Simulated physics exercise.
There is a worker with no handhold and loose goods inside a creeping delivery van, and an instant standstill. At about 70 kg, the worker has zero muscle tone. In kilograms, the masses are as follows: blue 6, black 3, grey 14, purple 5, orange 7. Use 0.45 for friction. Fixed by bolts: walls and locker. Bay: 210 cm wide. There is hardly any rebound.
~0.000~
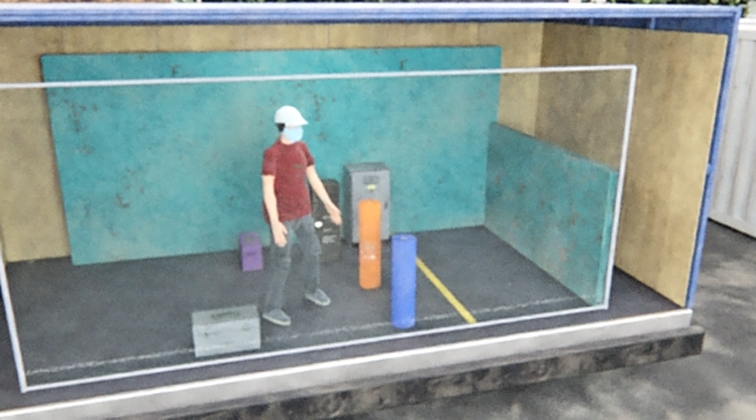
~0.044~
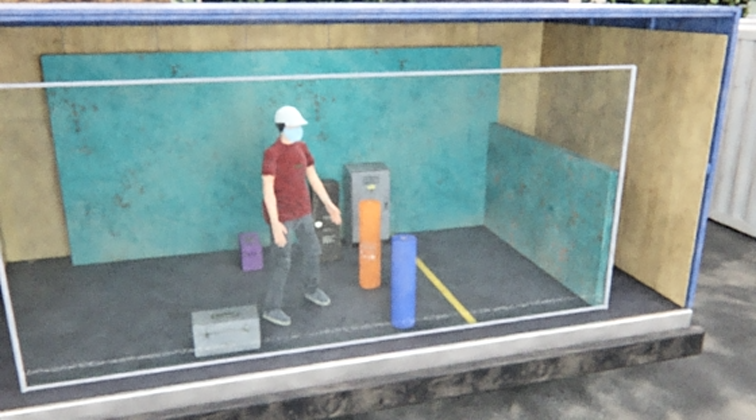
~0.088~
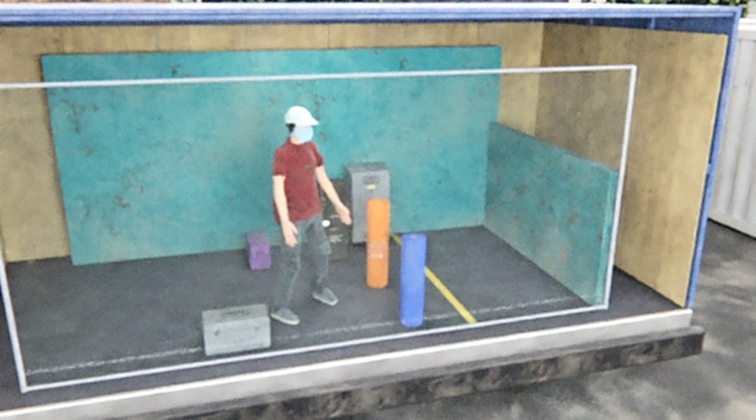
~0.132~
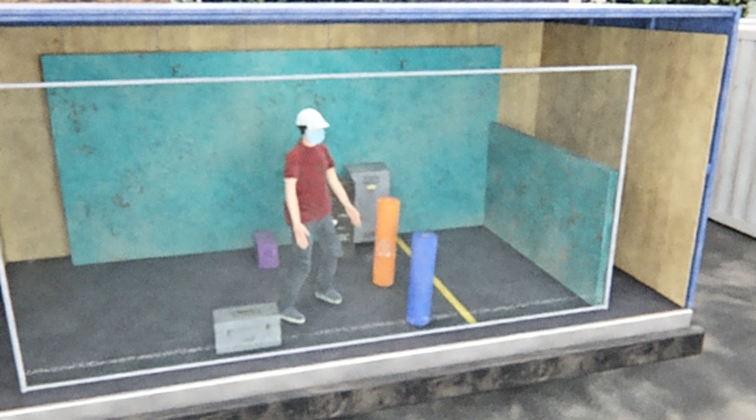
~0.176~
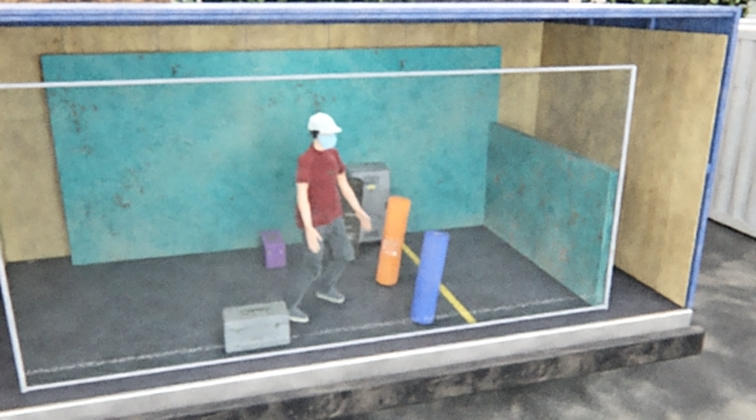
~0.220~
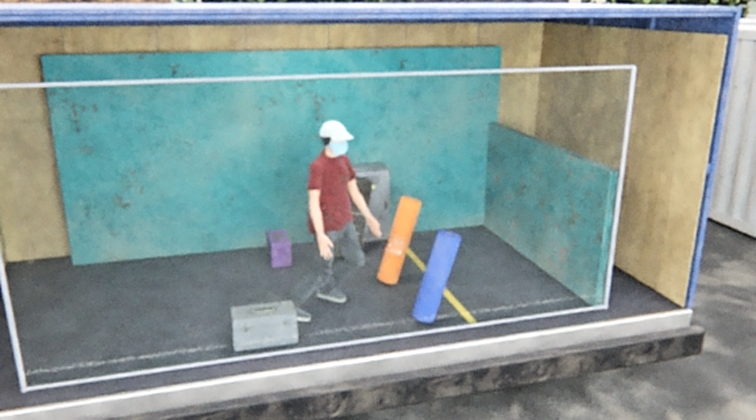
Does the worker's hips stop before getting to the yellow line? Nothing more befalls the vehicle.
Yes, result: Line intact.
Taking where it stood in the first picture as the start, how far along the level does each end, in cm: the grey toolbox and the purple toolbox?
Movement - grey toolbox 40, purple toolbox 40.
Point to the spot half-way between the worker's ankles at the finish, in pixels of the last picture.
Roughly at (349, 295).
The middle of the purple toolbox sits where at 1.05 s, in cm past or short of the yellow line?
Short of it by around 110 cm.
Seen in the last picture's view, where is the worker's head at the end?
It ends up at about (436, 279).
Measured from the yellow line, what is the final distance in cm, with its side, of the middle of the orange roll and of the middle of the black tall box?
Orange roll: 10 cm past; black tall box: 10 cm short.
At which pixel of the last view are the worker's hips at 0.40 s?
At that moment it is roughly at (375, 258).
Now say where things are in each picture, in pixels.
Worker's hips (287, 206), blue roll (403, 281), orange roll (370, 244), yellow line (469, 318), in the first frame.
Worker's hips (287, 206), blue roll (403, 281), orange roll (370, 244), in the second frame.
Worker's hips (297, 206), blue roll (412, 280), orange roll (378, 243), in the third frame.
Worker's hips (308, 208), blue roll (421, 279), orange roll (386, 242), in the fourth frame.
Worker's hips (319, 211), blue roll (429, 277), orange roll (393, 241), in the fifth frame.
Worker's hips (331, 217), blue roll (436, 276), orange roll (399, 240), yellow line (469, 318). Everything loose set off at about 1.9 m/s, in the sixth frame.
After 0.40 s the worker's hips are 59 cm short of the yellow line, near (375, 258) in the last picture's view; the blue roll 3 cm short of the yellow line, tilted 55°.
After 0.65 s the worker's hips are 44 cm short of the yellow line, near (384, 265) in the last picture's view.
After 1.05 s the worker's hips are 44 cm short of the yellow line, near (383, 264) in the last picture's view.
After 2.5 s, black tall box stops short of the yellow line; grey toolbox stops short of the yellow line; purple toolbox stops short of the yellow line; orange roll crosses the yellow line; worker's hips stop short of the yellow line.
